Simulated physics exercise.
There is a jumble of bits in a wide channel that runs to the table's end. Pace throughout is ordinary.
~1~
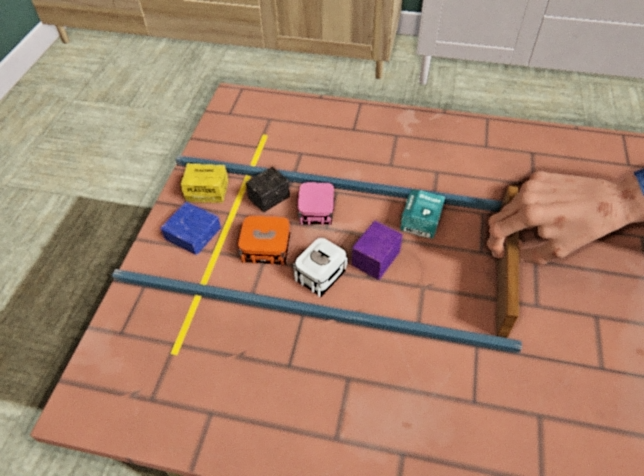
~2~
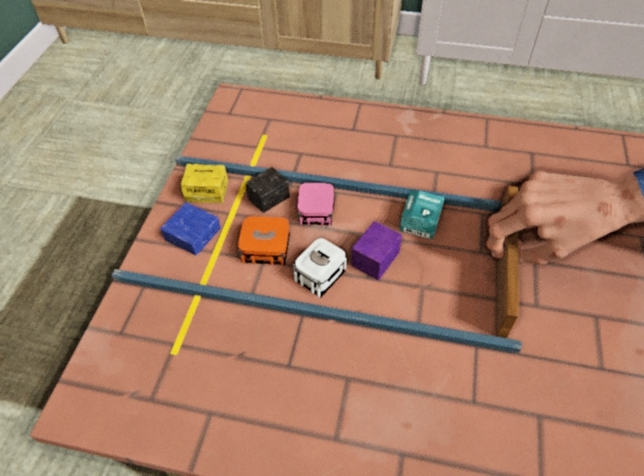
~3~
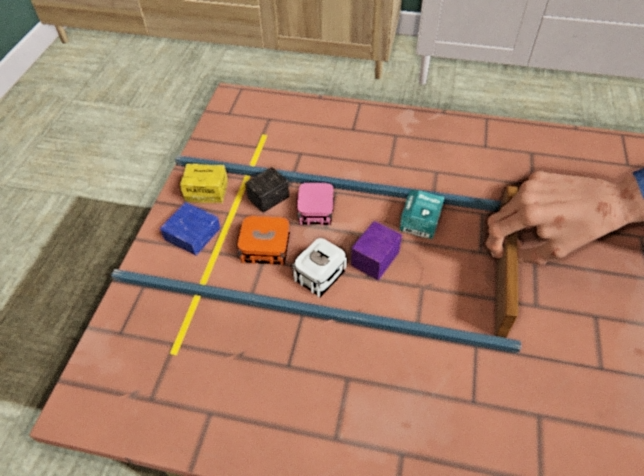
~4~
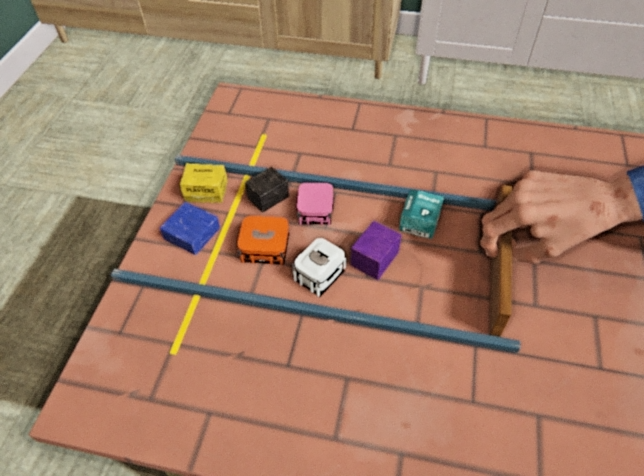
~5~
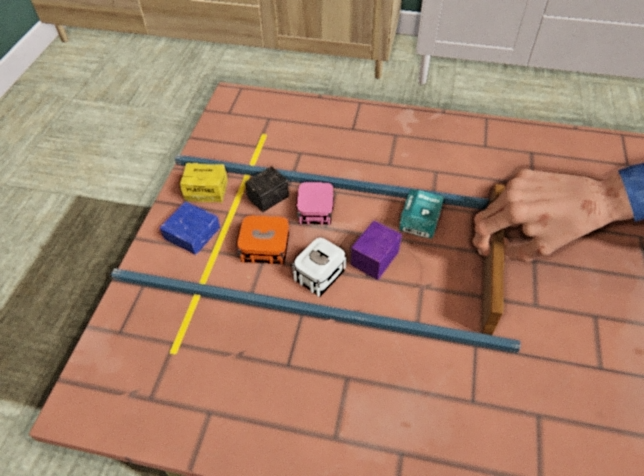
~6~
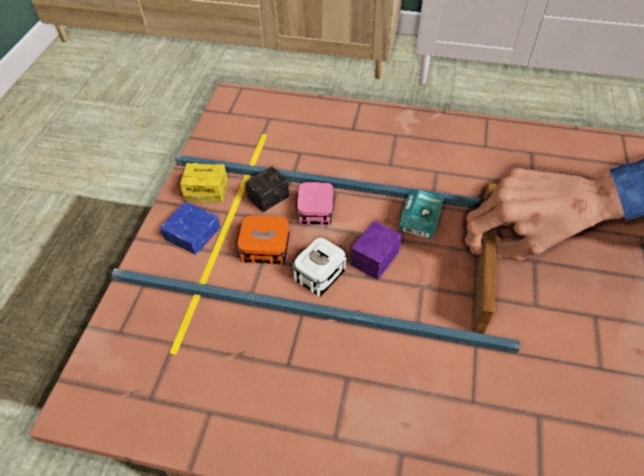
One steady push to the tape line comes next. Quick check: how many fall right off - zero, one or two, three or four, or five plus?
One or two.
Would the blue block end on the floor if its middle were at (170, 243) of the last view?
It goes down.
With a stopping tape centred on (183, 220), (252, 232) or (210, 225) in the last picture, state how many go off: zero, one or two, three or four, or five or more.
Going through the tapes in order, the count is at least five, then just one or two, then three or four.
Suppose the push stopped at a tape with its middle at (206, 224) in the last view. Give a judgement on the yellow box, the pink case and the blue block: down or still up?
For the yellow box: It drops. For the pink case: It stays. For the blue block: It drops.
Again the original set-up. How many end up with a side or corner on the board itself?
It touches 3.
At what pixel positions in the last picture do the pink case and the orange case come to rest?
The first sits around (193, 182), while the other sits around (170, 224).
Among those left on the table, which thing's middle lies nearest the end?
Nearest at the end: The black block.
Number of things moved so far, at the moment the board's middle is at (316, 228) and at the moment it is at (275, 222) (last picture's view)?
Up to then 6, and up to the other point 8.
Soon after, none off yet; yellow box at rest near (205, 183); blue block at rest near (191, 228); black block at rest near (268, 189).
Then, none off yet; yellow box at rest near (205, 183); blue block at rest near (191, 228); black block moved a little near (255, 188).
Further on, none off yet; yellow box moved about its own width near (173, 177); blue block moved a little near (171, 227); black block moved well along near (204, 181).
By the end, the number that fall off is one or two; fallen, blue block and yellow box.
